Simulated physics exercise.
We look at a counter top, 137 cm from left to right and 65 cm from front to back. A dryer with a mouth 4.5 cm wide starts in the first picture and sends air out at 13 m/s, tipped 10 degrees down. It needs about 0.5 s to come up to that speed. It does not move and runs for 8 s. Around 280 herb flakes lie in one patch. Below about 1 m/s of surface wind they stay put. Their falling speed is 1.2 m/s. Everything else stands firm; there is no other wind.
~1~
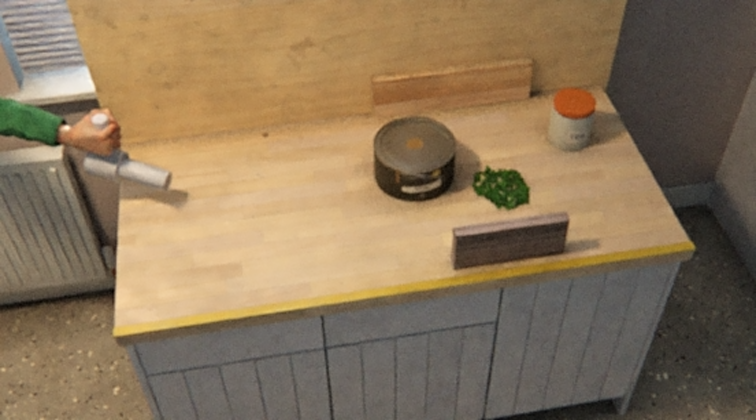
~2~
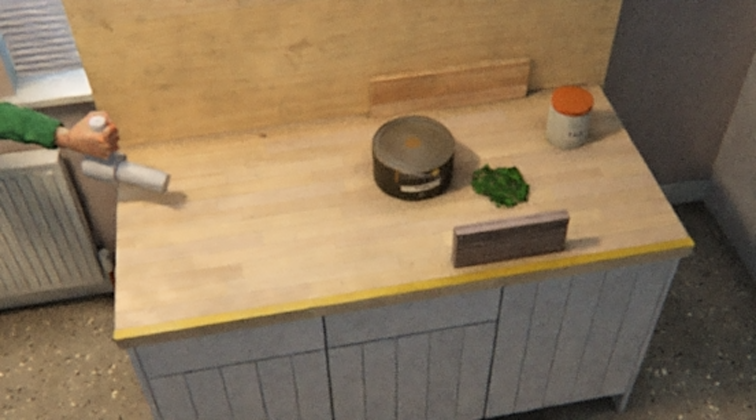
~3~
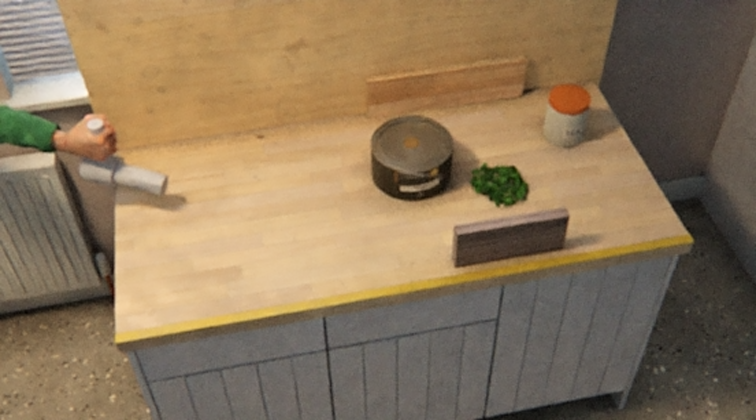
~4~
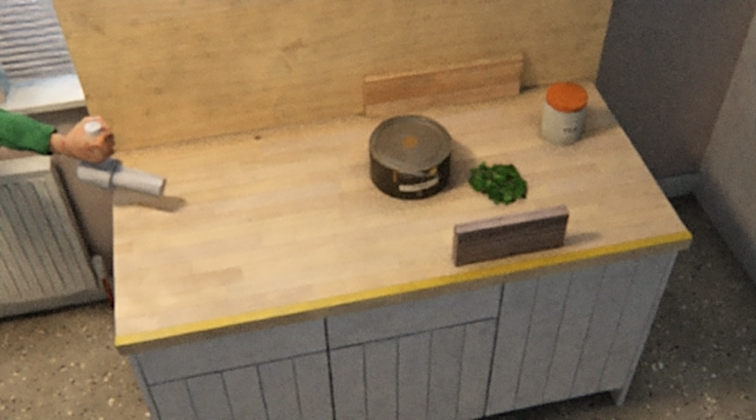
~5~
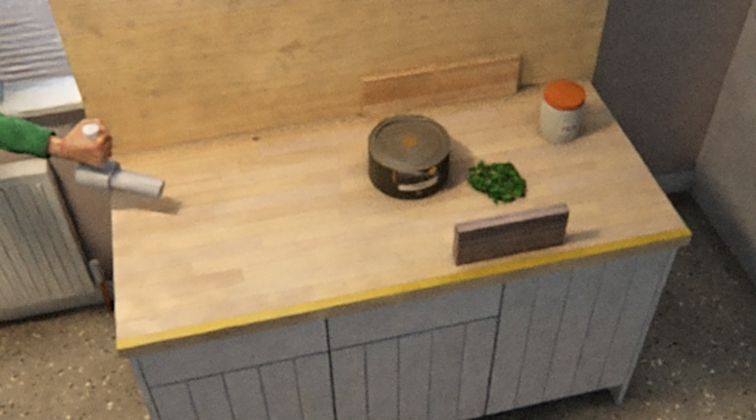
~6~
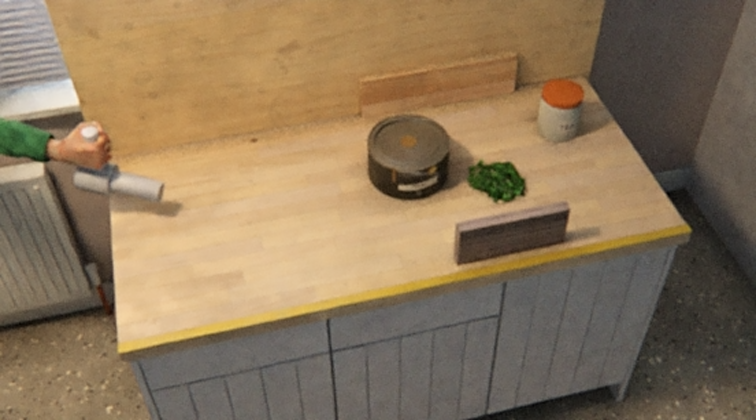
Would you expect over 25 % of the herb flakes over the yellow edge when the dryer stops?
Answer: No.
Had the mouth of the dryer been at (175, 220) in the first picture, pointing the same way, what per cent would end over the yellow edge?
Then about 0 %.
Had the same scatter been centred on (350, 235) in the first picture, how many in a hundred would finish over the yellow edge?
Then about 50 %.
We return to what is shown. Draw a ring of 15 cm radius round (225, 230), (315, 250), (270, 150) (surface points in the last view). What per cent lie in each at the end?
In turn about 0 %, 0 %, 0 %.
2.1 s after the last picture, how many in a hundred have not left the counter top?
Near 60 %.
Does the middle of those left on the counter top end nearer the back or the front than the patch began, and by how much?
Towards the back, some 5 cm.
Then, 1.2 s after the last picture the count stands so, 0 % are over the yellow edge; the middle of those still in play is near (508, 172).
Then, 2.1 s after the last picture the count stands so, 0 % are over the yellow edge; the middle of those still in play is near (506, 167).
Then, 4.0 s after the last picture the count stands so, 0 % are over the yellow edge; the middle of those still in play is near (509, 163).
Then, 7.6 s after the last picture, at the end, 0 % are over the yellow edge; the middle of those still in play is near (514, 163).
